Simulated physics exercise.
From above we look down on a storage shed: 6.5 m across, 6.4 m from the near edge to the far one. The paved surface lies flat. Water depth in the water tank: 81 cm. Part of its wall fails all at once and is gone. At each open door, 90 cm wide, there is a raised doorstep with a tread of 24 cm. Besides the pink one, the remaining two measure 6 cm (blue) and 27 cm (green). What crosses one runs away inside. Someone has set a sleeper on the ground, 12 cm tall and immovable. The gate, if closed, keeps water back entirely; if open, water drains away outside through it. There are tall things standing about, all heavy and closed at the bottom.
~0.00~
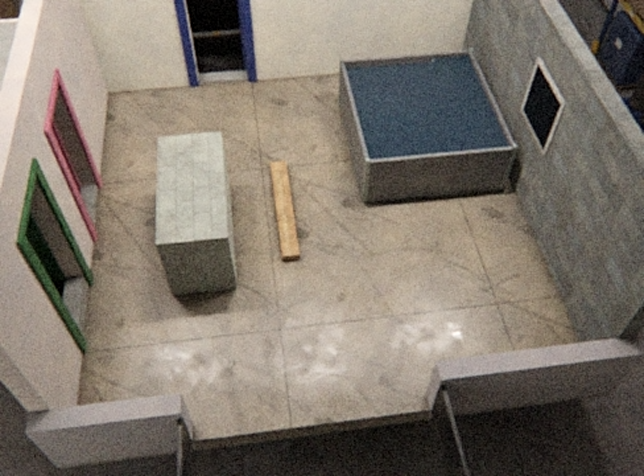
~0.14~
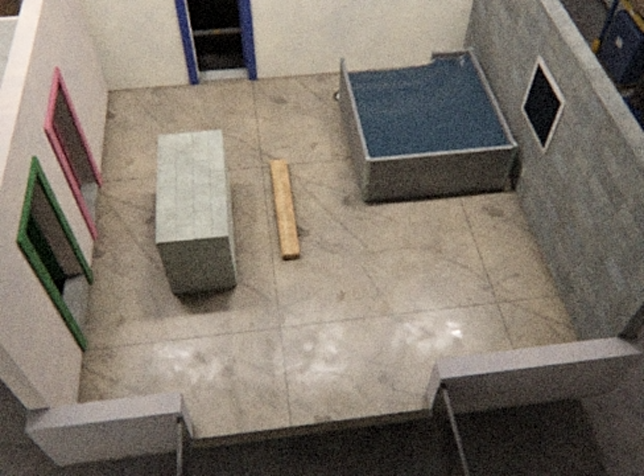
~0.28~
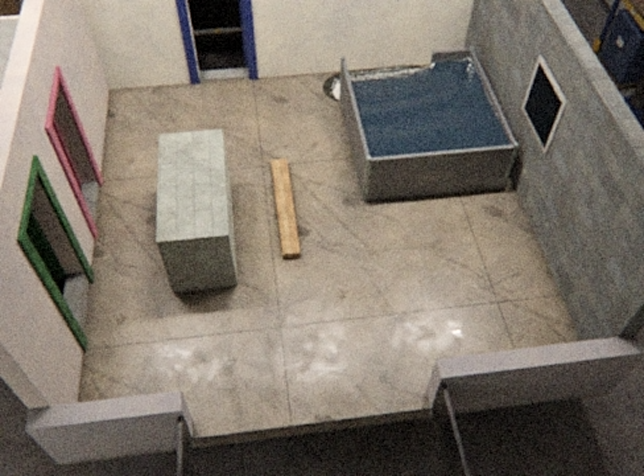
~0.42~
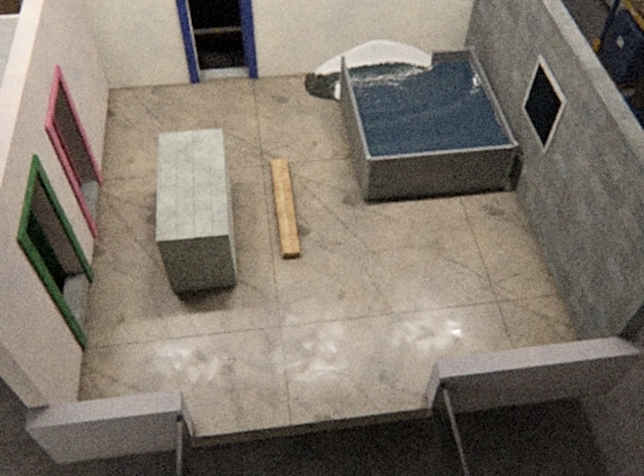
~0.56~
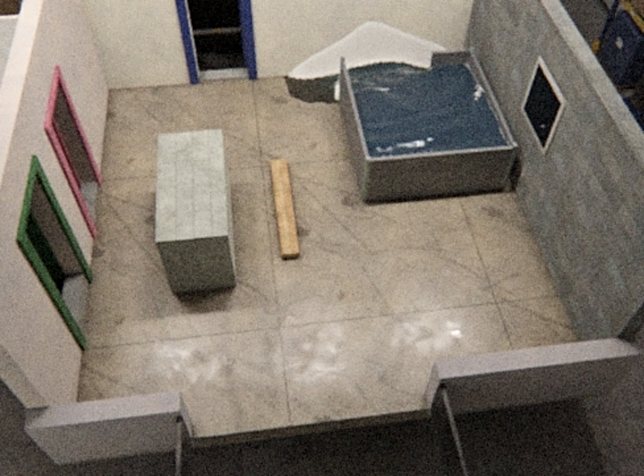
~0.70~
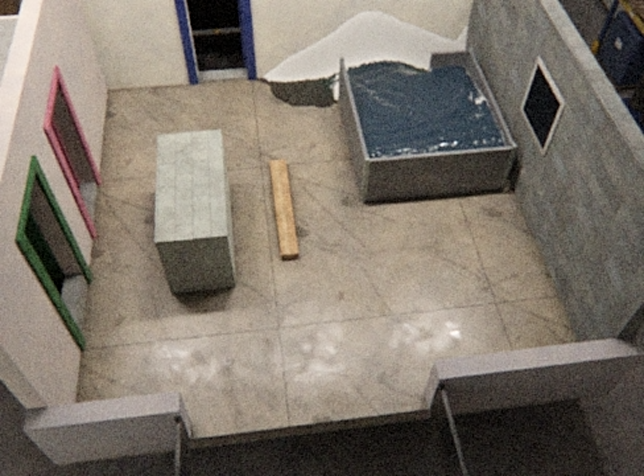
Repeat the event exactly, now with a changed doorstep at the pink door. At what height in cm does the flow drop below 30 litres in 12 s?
14.5 cm.
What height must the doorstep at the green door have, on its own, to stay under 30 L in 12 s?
Green door, minimum about 6.5 cm.
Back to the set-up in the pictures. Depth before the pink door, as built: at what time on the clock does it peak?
Around 3.2 seconds.
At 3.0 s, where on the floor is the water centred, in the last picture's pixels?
About (356, 134).
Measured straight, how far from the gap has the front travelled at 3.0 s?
Near 6.4 m, more or less.
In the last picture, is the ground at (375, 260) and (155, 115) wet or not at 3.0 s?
First spot untouched, second spot soaked.
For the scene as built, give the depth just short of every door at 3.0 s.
Depths in cm: Blue 9, green 3, pink 21.
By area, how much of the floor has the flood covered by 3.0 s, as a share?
Near 45 per cent is wet.
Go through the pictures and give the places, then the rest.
The water tank at (423, 105) is whole and still, 81 cm deep; the pink door at (77, 165) is dry, in the first picture.
The front is at a hidden place, 0.3 m from the gap on the far side; 0.4 m2 of floor is wet, 81 cm left at the back, in the second picture.
The gap is on the far side, the front 0.8 m out at a hidden place; the back of the water tank holds 81 cm, in the third picture.
The gap is on the far side, the front 0.9 m out at (312, 74); the back of the water tank holds 81 cm, in the fourth picture.
The gap is on the far side, the front 1.2 m out at (289, 76); the back of the water tank holds 78 cm, in the fifth picture.
The front is at (262, 79), 1.6 m from the gap on the far side; 2.5 m2 of floor is wet, 69 cm left at the back; 3.9 m in a straight line remain to the pink door at (76, 163), in the sixth picture.
After 1.4 s water covers 20 % of the floor, deepest (64 cm) near (376, 72); it has not reached the pink door.
After 3.0 s water covers 45 % of the floor, deepest (46 cm) near (449, 85); 21 cm at the pink door, 8 litres in over its 12 cm doorstep.
After 12.0 s water covers 95 % of the floor, deepest (16 cm) near (456, 78); 10 cm at the pink door, 50 litres in over its 12 cm doorstep.
At the pink door as built, the water arrived by 2.2 s and peaked near 21 cm at 3.2 s.
Run again over the same 12 s with other heights there, 56 litres in over 11.5 cm, 21 litres over 16 cm. The limit of 30 litres is kept from about 14.5 cm up.
